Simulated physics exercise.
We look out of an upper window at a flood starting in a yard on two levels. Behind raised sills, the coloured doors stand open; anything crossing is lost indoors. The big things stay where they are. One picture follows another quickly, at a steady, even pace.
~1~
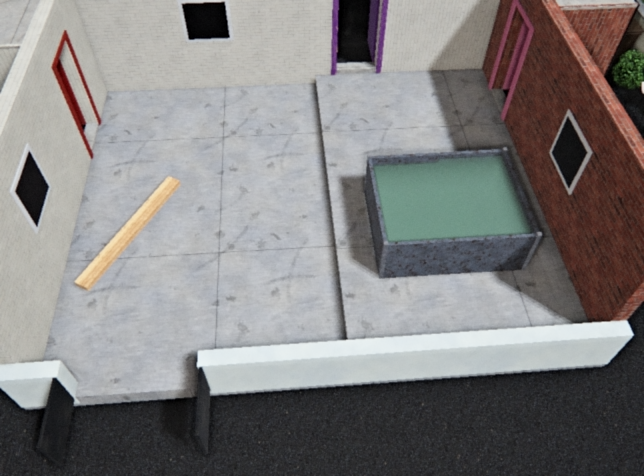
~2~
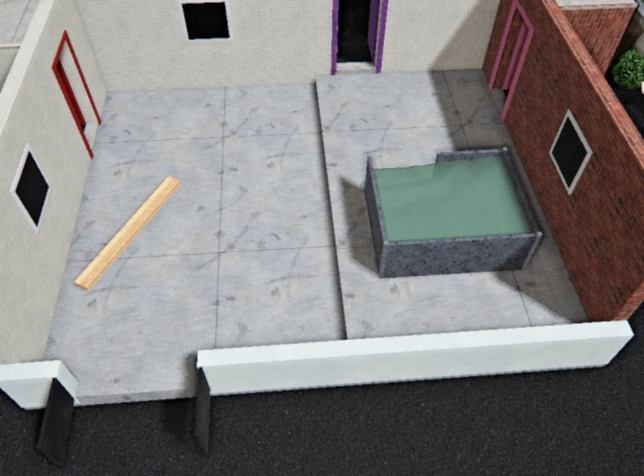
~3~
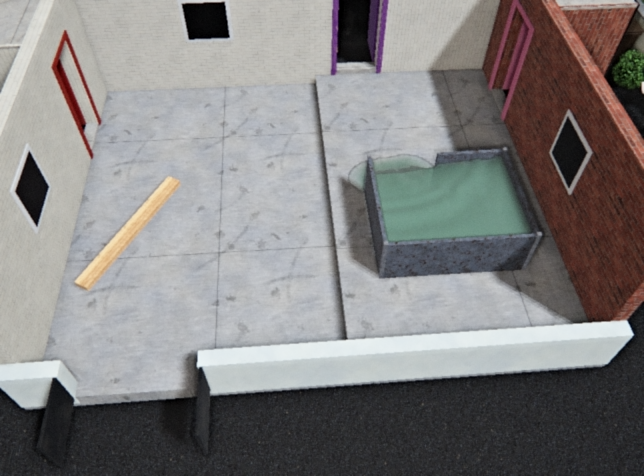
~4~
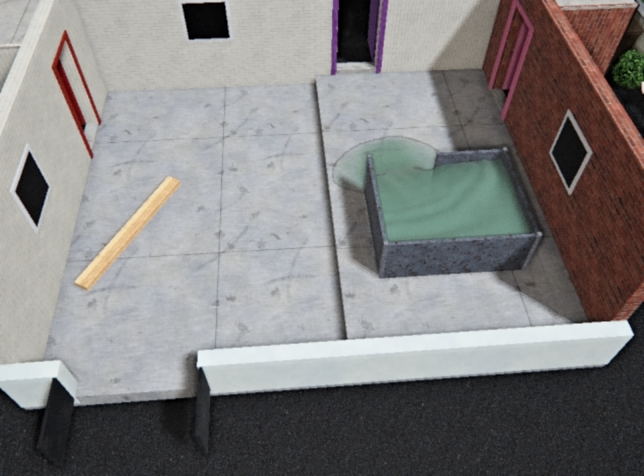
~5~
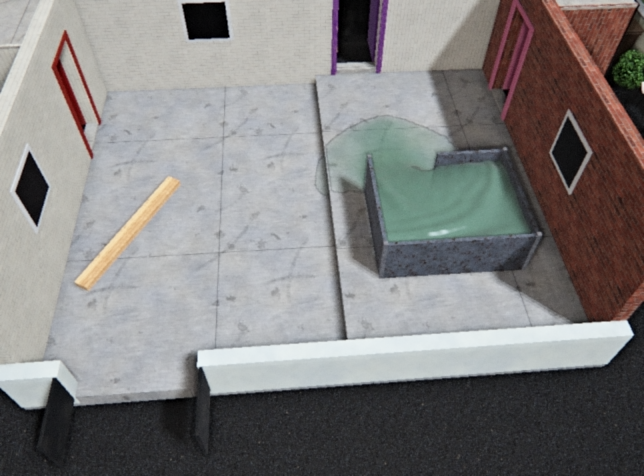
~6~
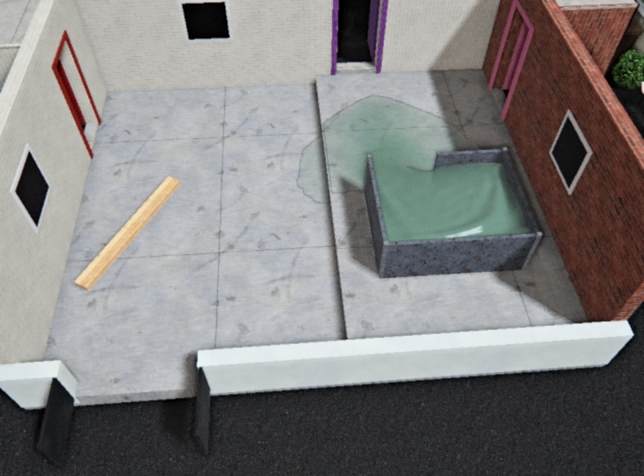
Green water poured through a gap in the far side of an open stone tank in a walled yard, spreading across the paving behind it and leftward over the step onto the lower level.
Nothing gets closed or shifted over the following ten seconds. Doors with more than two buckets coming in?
Red door: Over two; pink door: Over two; purple door: Over two.
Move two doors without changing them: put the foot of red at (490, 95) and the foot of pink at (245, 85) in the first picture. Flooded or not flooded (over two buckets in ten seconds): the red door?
Note: Red lets too much through.
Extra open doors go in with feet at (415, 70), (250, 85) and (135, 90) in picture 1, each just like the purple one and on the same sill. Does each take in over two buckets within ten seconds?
Above, above, above.
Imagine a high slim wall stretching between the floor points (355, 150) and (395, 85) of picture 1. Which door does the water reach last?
I'd say the door marked red is last.
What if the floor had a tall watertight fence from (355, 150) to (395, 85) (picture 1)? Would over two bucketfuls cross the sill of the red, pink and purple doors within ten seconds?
Okay, so the red door ends up above, the pink door ends up above, and the purple door comes in short.
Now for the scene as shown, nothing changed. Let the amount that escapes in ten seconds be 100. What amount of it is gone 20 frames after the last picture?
Near 45 in a hundred, I reckon.
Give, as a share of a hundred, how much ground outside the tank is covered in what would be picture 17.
That's roughly 35 per cent.
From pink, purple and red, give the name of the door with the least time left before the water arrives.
I say the purple one.
A moment on, water covers 25 % of the floor; the red door not reached, the pink door wet at the sill, nothing in, the purple door over two buckets in.
Next, water covers 35 % of the floor; the red door not reached, the pink door under two buckets in, the purple door far over two buckets in.
Then, water covers 40 % of the floor; the red door wet at the sill, nothing in, the pink door over two buckets in, the purple door far over two buckets in.
Later, water covers 55 % of the floor; the red door over two buckets in, the pink door far over two buckets in, the purple door far over two buckets in.
In the end, water covers 85 % of the floor; the red door over two buckets in, the pink door far over two buckets in, the purple door far over two buckets in.
